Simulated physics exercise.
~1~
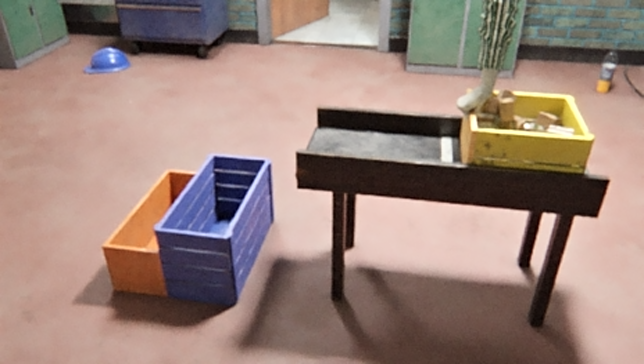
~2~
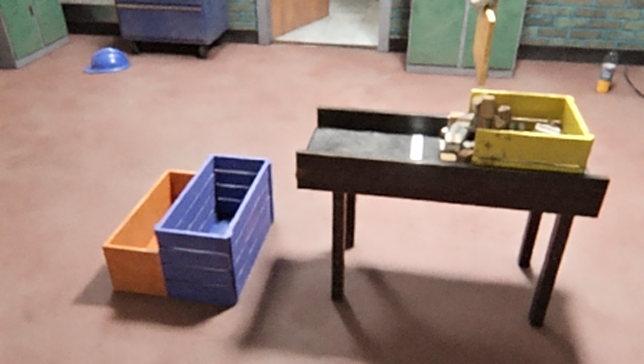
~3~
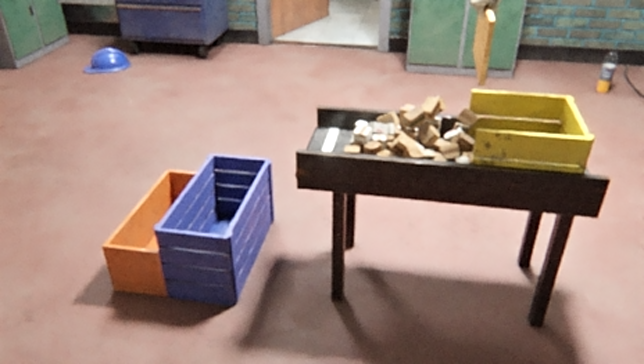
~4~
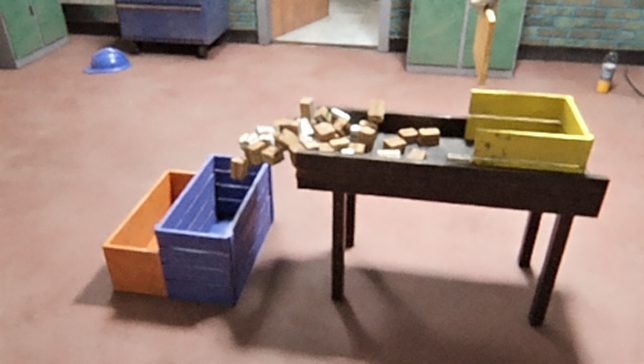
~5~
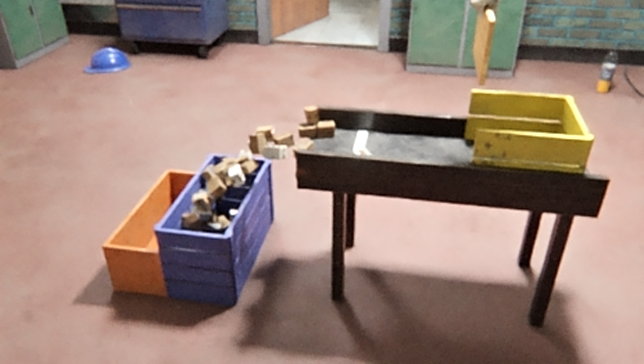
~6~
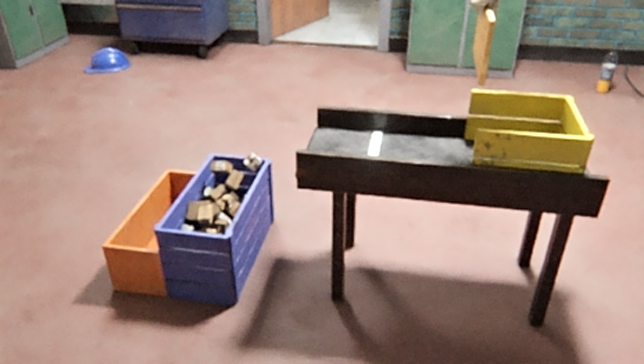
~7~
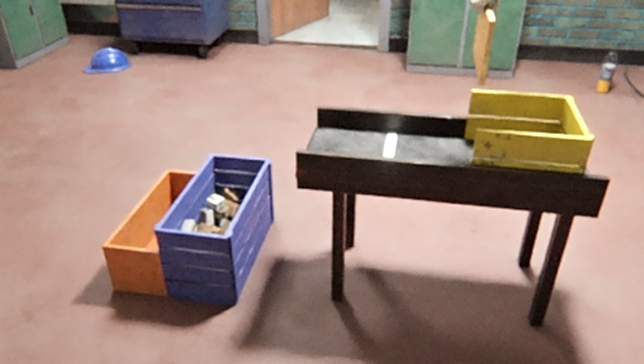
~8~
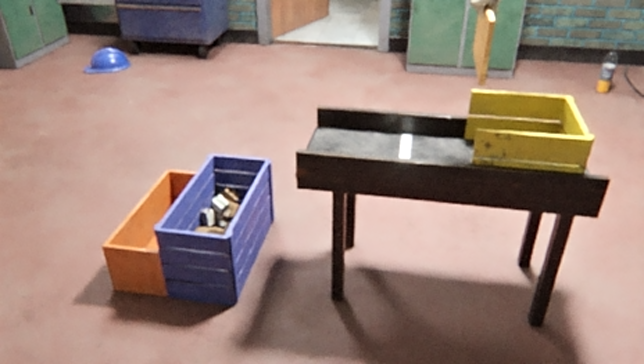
A black conveyor belt on four legs stands at the right of a workshop with a reddish floor, seen from slightly above, with a yellow pen of small wooden blocks at its right end. On the floor to the left sit a blue box and, beyond it, an orange tub. The gate at the pen's left side lifts, and the blocks spill onto the belt and ride left in a loose heap. They tumble off the left end in a stream and drop into the blue box. The blocks settle there, leaving the belt, pen and tub empty.
